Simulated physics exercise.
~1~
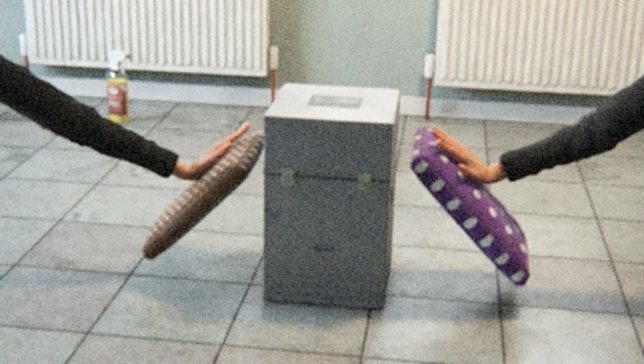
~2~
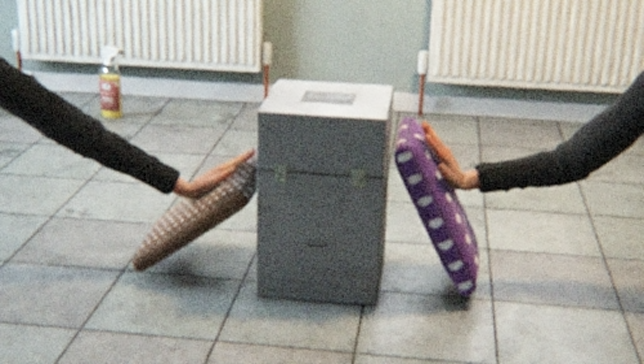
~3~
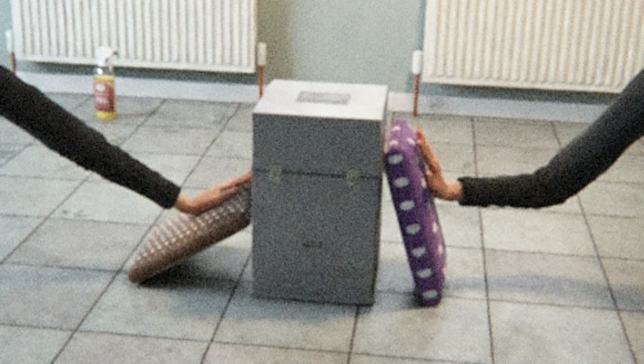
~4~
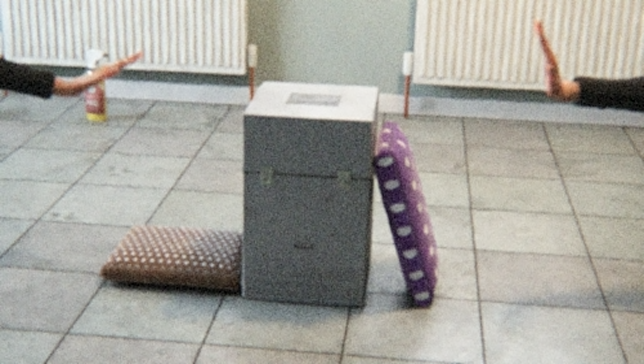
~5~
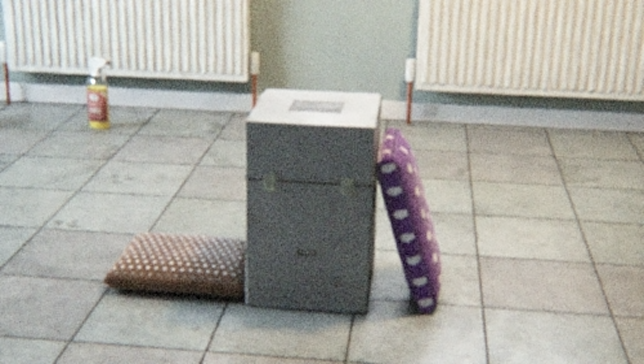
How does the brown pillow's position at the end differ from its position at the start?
At the start the brown pillow is held tilted up against the left side of the chest by a hand, and at the end it lies flat on the floor beside the chest, lower than before.
